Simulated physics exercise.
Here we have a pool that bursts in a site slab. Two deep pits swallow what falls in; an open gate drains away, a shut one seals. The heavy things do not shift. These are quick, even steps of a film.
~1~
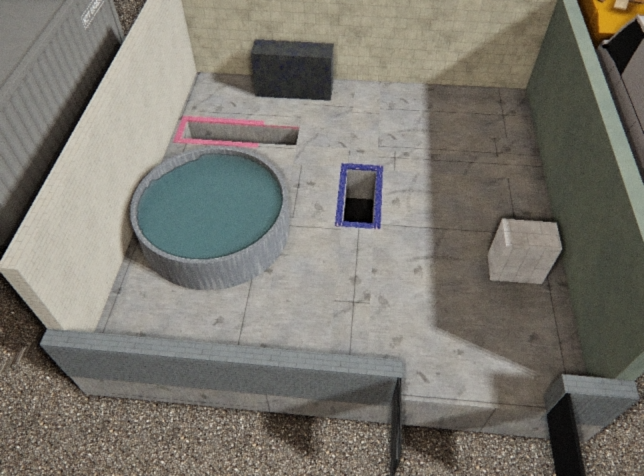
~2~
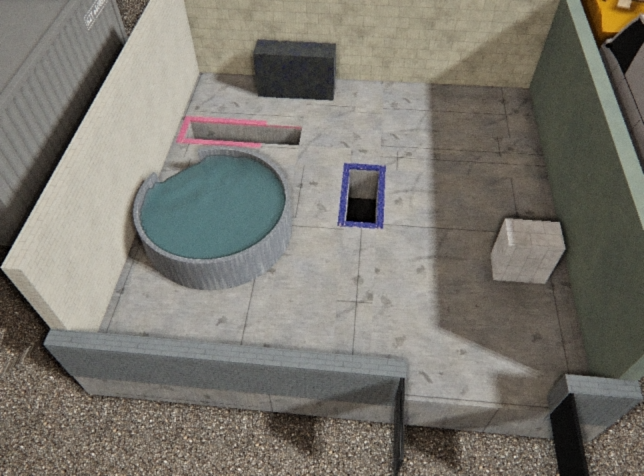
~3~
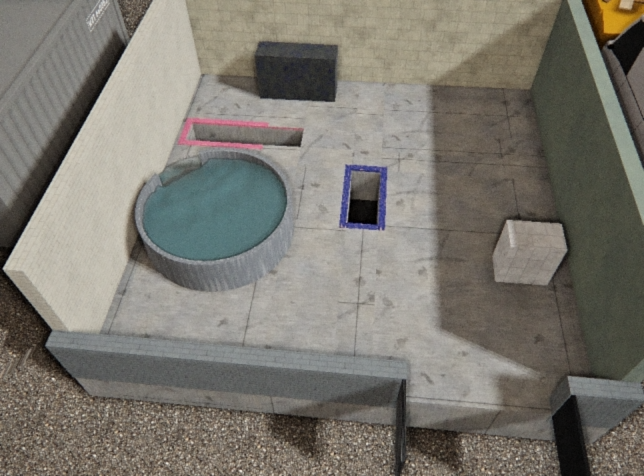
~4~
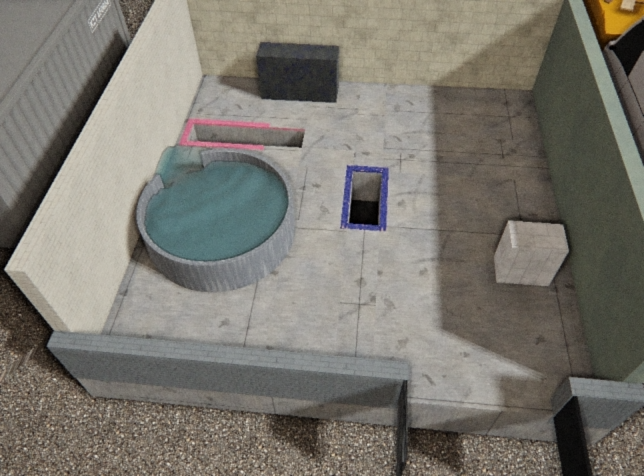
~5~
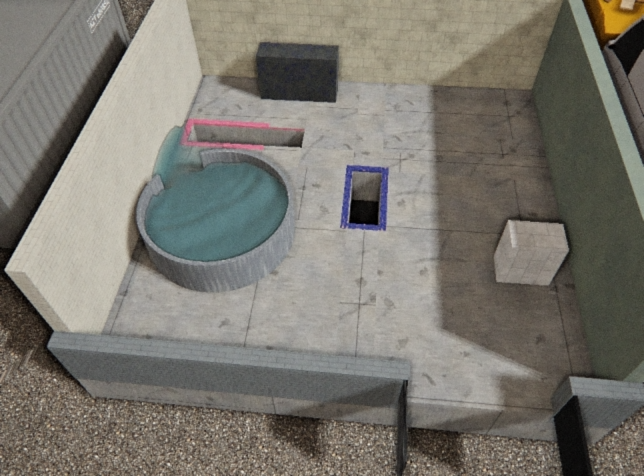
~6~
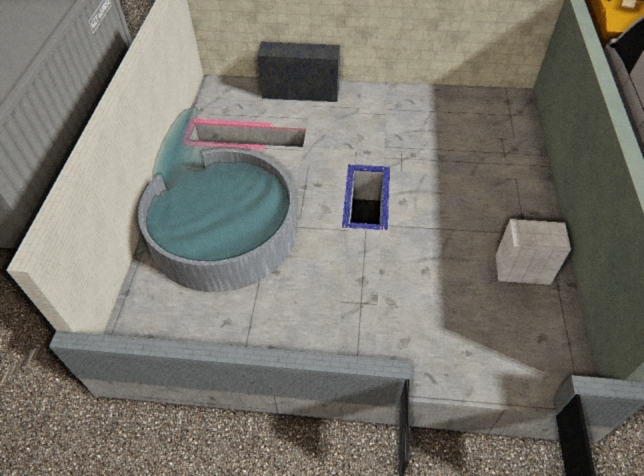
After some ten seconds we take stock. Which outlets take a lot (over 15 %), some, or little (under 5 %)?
One by one: The gate takes not even 5 %; the pink pit takes above 15 %; the blue pit takes not even 5 %.
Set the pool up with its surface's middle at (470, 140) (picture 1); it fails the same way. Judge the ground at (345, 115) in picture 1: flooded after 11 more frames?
At that place: Wet.
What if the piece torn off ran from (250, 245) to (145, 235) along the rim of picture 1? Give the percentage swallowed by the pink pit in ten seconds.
Parts in a hundred: Pink 6.
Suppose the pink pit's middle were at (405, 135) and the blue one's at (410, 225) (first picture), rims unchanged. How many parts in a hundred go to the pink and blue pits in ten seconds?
Roughly, in per cent: Pink 15, blue 4.
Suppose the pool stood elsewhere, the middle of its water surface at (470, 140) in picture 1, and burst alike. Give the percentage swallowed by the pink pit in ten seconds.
Per cent: Pink 45.
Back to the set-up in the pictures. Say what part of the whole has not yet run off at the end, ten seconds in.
Roughly 42 per cent.
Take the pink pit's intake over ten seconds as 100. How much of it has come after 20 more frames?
Close to 50 %.
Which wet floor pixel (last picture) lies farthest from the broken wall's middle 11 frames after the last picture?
Close to (341, 85).
A moment on, water covers 10 % of the floor; the gate 0 %, the pink pit 7 %, the blue pit 0 %.
Next, water covers 15 % of the floor; the gate 0 %, the pink pit 16 %, the blue pit 0 %.
Then, water covers 20 % of the floor; the gate 0 %, the pink pit 28 %, the blue pit 0 %.
Later, water covers 35 % of the floor; the gate 0 %, the pink pit 43 %, the blue pit 0 %.
In the end, water covers 45 % of the floor; the gate 0 %, the pink pit 57 %, the blue pit 0 %.
